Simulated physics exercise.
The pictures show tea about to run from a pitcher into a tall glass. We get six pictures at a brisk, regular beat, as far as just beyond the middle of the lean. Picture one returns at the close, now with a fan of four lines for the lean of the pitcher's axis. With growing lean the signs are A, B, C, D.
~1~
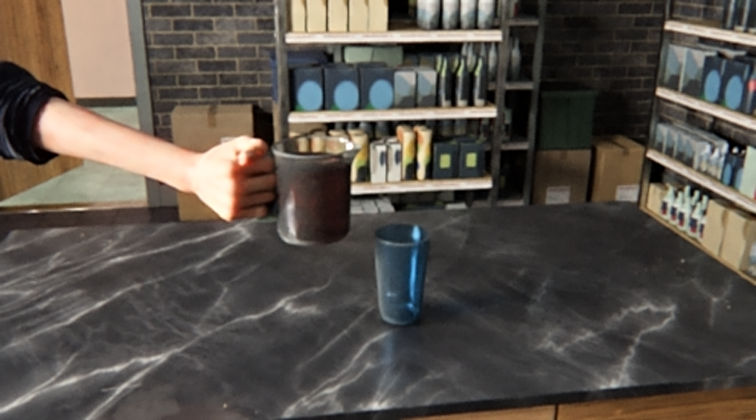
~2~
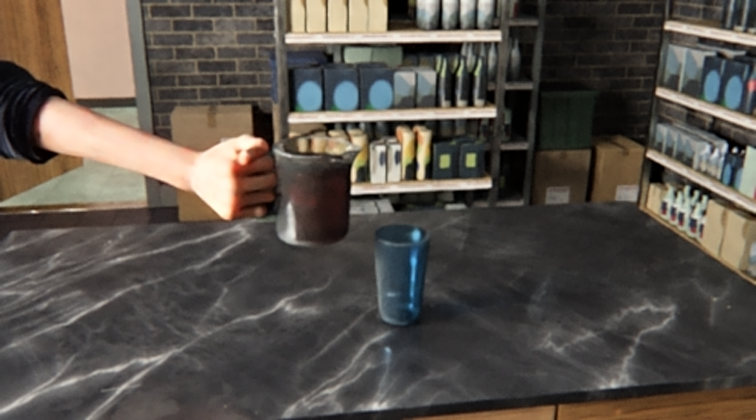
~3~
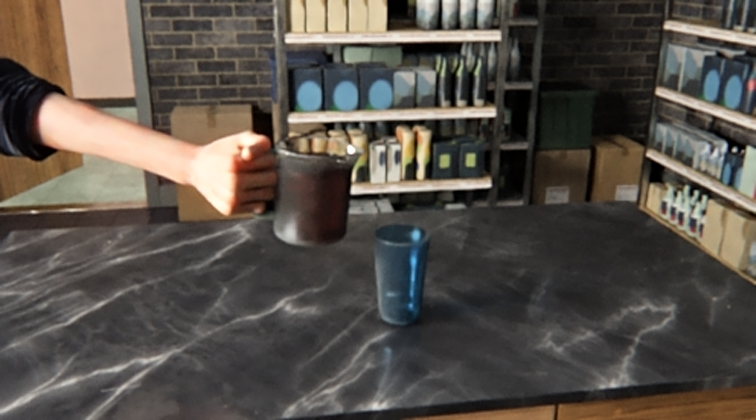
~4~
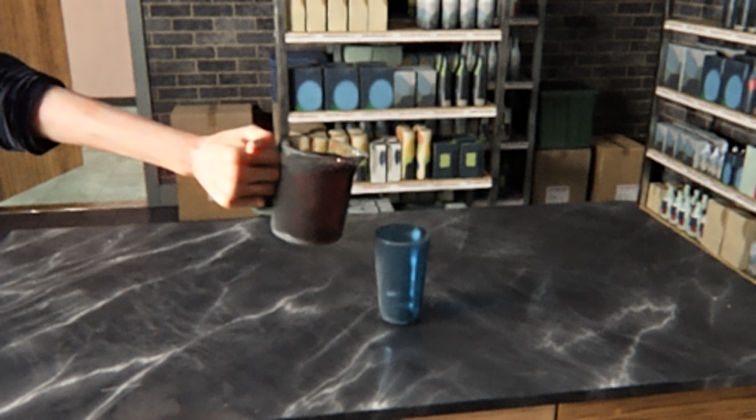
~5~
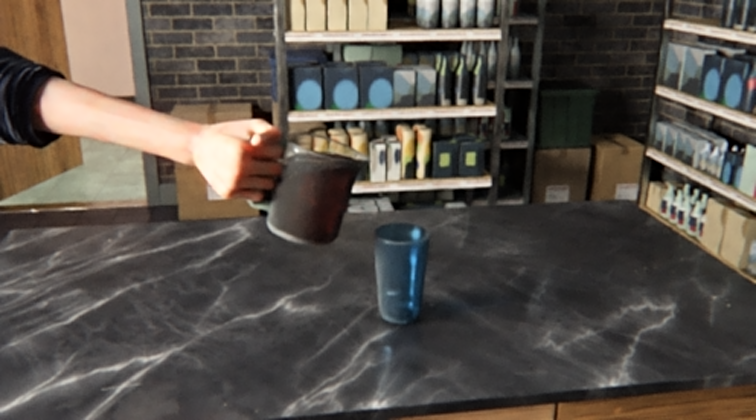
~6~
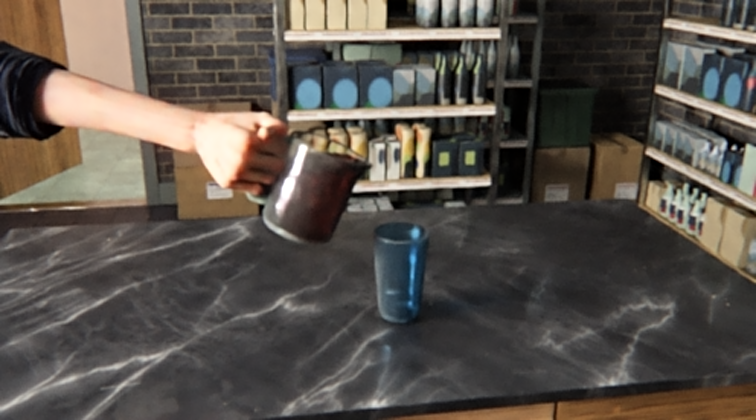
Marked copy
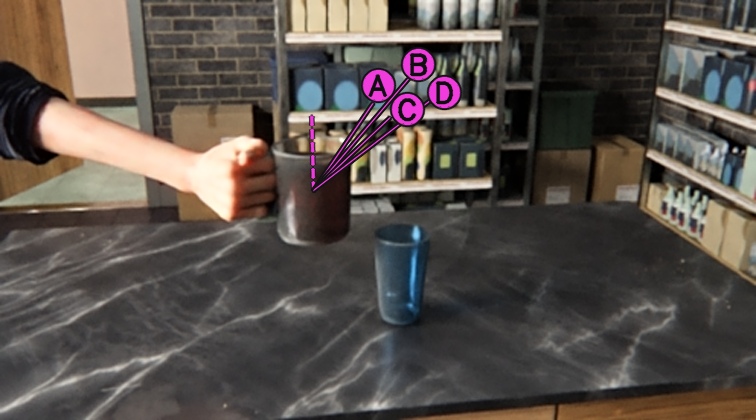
A hand held a dark pitcher upright above a marble counter, up and to the left of a tall blue glass, then gradually tilted it to the right while the glass stayed still.
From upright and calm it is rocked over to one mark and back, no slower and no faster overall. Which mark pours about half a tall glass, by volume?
The answer is line D.
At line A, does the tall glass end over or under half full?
Under half.
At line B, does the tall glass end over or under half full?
Under half.
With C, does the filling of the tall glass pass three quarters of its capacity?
No.
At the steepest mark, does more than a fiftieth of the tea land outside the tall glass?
No, it does not.
On the marked copy, A at (372, 103); B at (408, 78); C at (390, 117); D at (429, 101).
With A, the tall glass ends with about 16 % of what it can hold.
With B, the tall glass ends with about 25 % of what it can hold.
With C, the tall glass ends with about 37 % of what it can hold.
With D, the tall glass ends with about 49 % of what it can hold.
